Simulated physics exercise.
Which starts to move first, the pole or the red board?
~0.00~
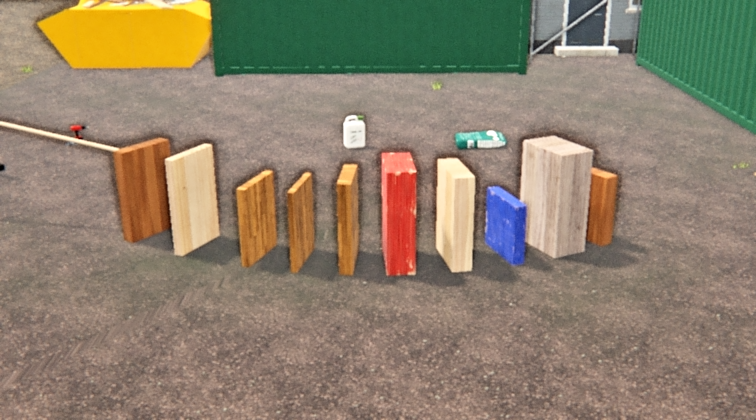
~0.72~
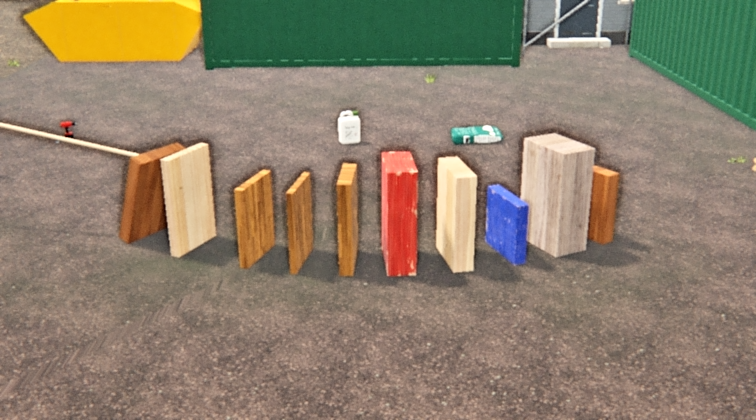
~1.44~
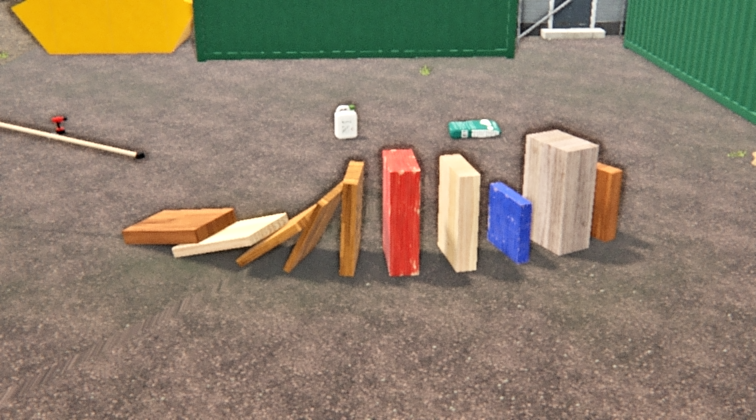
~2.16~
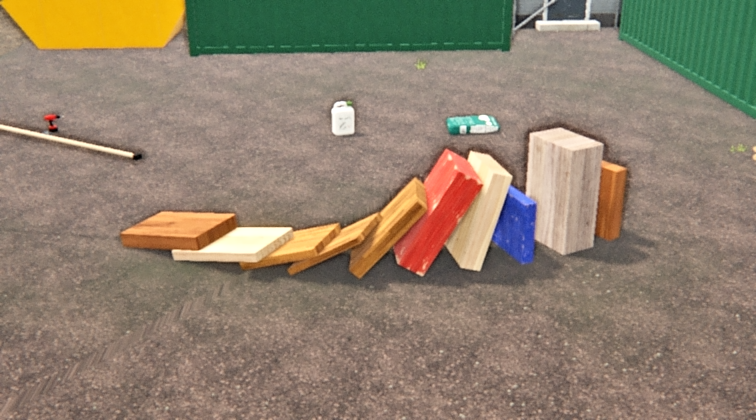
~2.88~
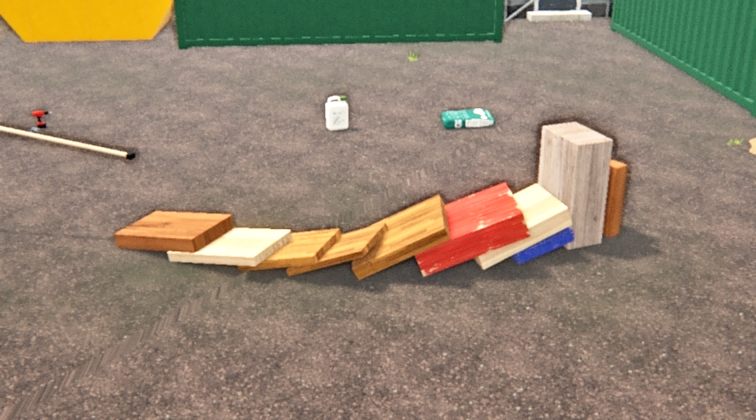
The pole moves first, as the first board on the left begins to lean. The red board stays upright until the falling boards reach it.
Curved row of boards toppling rightward after a pole tips the first, leaving the thick grey one and the last standing.
